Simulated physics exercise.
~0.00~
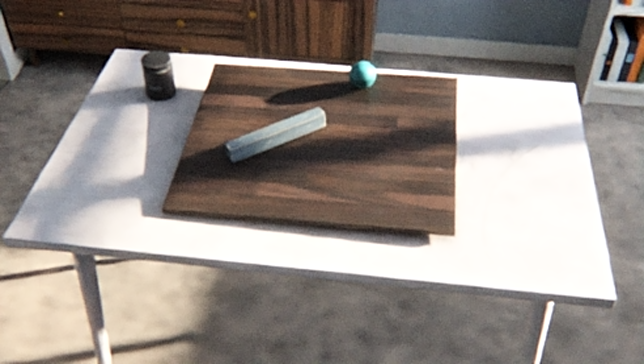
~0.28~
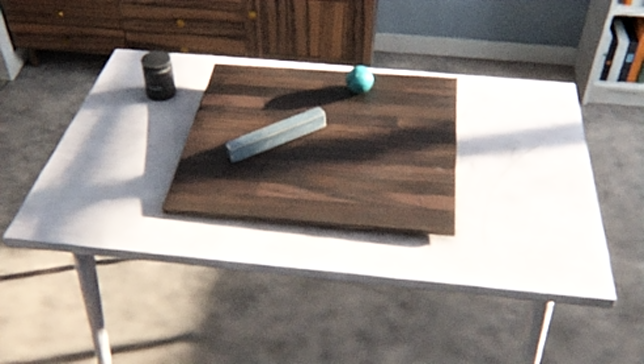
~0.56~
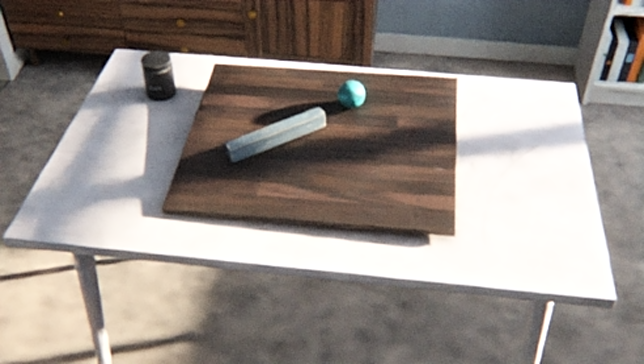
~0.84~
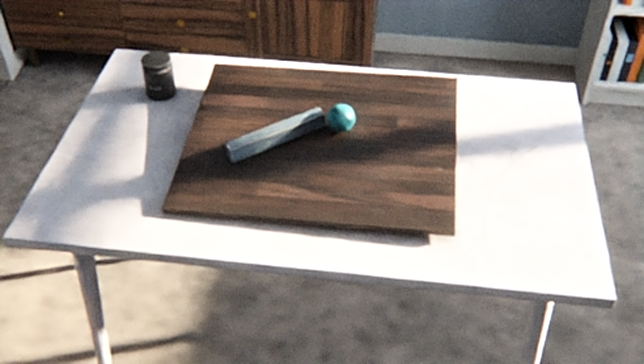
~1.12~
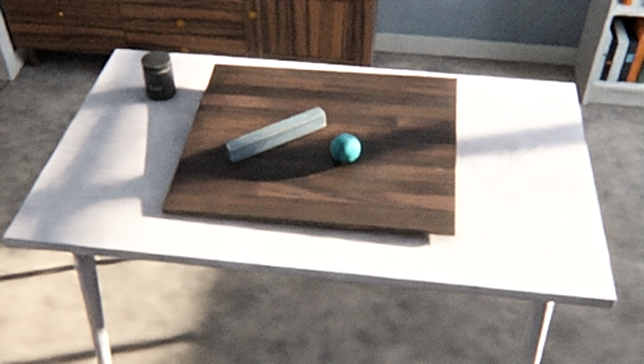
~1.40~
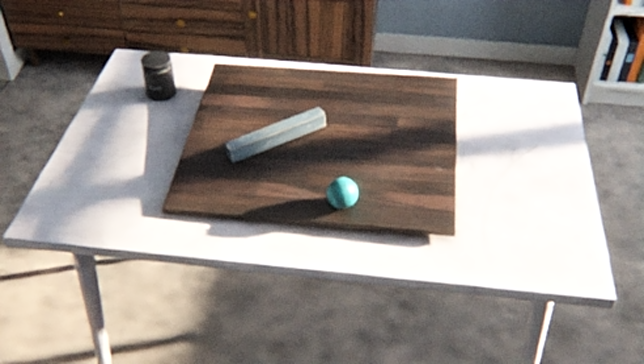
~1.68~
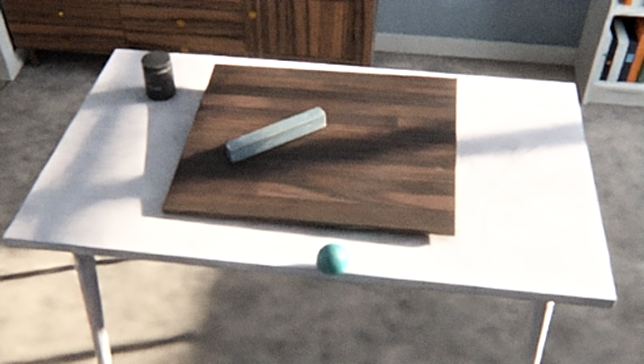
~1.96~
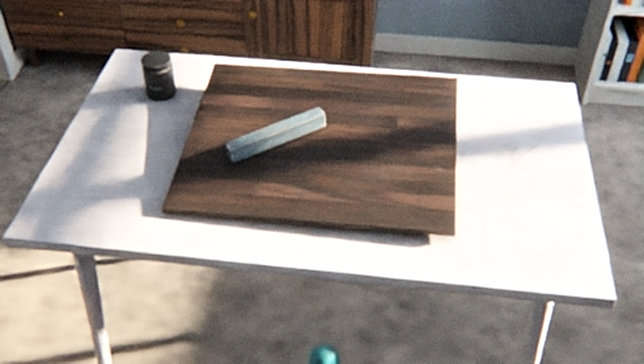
A turquoise ball sits near the far edge of a wide, dark wooden board propped on a white table, seen from above and in front in a sunlit room. A pale grey-blue bar lies across the board left of its middle, and a black jar stands on the table near the far left corner. The ball rolls toward the viewer, drifting slightly left until it reaches the right end of the bar. It then passes the bar, crosses the near part of the board and leaves over its near edge. Finally it drops below the table's front, while the jar, board and bar stay put.
